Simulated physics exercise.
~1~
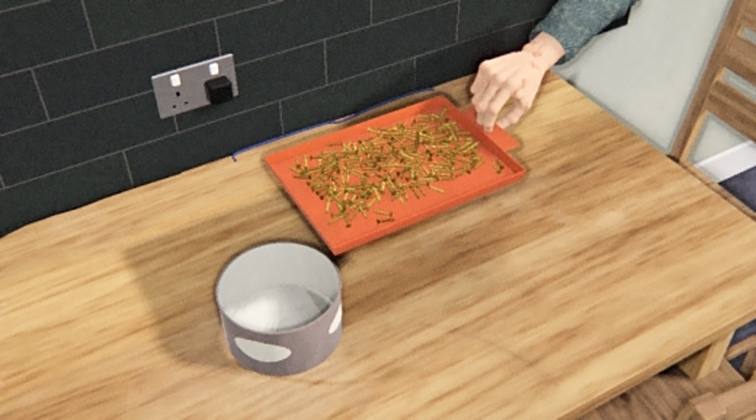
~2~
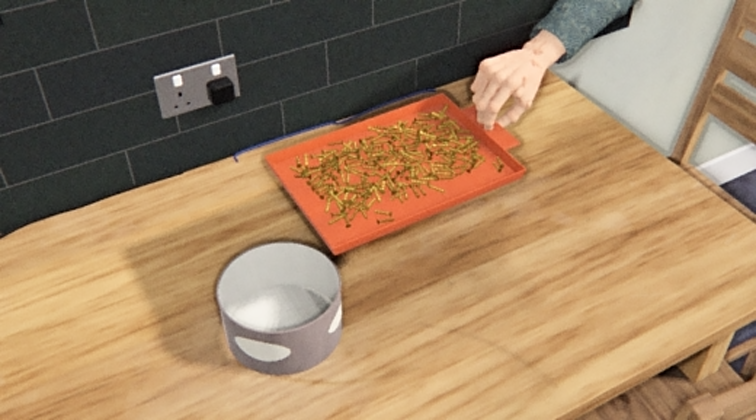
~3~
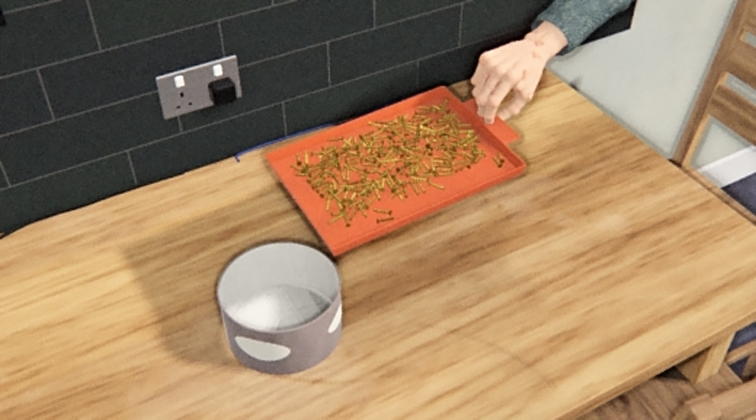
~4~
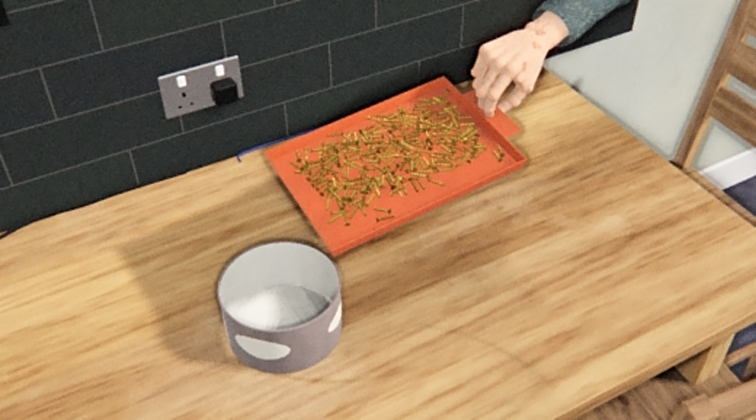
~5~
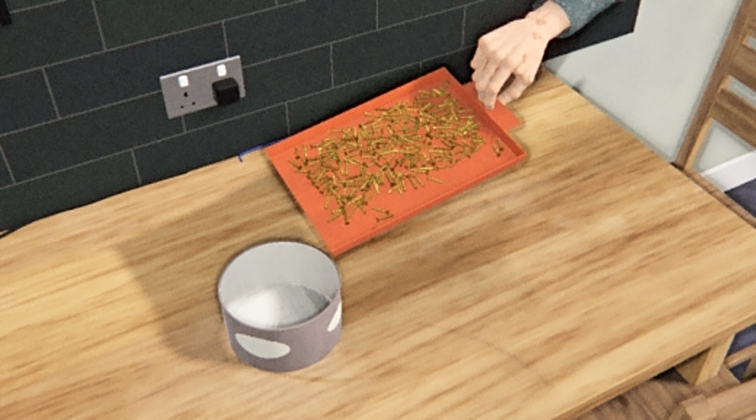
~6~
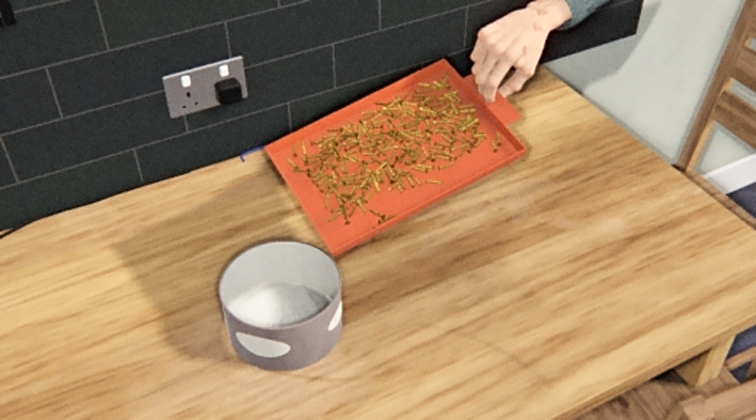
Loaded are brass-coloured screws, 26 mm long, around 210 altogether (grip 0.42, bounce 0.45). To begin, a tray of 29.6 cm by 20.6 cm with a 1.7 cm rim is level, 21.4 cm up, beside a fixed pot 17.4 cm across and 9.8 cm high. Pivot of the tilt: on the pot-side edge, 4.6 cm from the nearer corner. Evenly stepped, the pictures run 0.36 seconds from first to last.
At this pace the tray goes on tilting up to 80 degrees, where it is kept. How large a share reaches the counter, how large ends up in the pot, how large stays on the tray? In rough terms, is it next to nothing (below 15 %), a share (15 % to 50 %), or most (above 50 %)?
Roughly: Counter: Most, pot: A share, tray: Next to nothing.
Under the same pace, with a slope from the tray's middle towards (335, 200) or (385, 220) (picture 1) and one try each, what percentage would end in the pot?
Roughly 70 per cent on the first try and 5 per cent on the second.
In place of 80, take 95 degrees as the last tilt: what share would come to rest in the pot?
The pot would get around 20 per cent.
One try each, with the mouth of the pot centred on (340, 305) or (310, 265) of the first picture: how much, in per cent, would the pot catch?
Roughly 95 and 10 percent.
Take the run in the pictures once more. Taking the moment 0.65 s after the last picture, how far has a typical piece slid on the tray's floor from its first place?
It has moved some 12 cm from its start.
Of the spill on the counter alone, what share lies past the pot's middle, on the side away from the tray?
Around 40 per cent, give or take.
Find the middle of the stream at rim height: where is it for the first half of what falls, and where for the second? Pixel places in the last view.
Earlier half at about (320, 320), later half at about (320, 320) in pixels.
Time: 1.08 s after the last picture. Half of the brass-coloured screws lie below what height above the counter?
The halfway line is at about 24 cm.
Then, 0.65 s after the last picture, tilt 45 degrees; the tray holds 100 %, the pot 0 %.
Then, 1.08 s after the last picture, tilt 66 degrees; the tray holds 80 %, the pot 10 %.
Then, 1.59 s after the last picture, tilt 80 degrees; the tray holds 10 %, the pot 35 %.
In the end, counter 60 %, pot 35 %, tray 0 %.
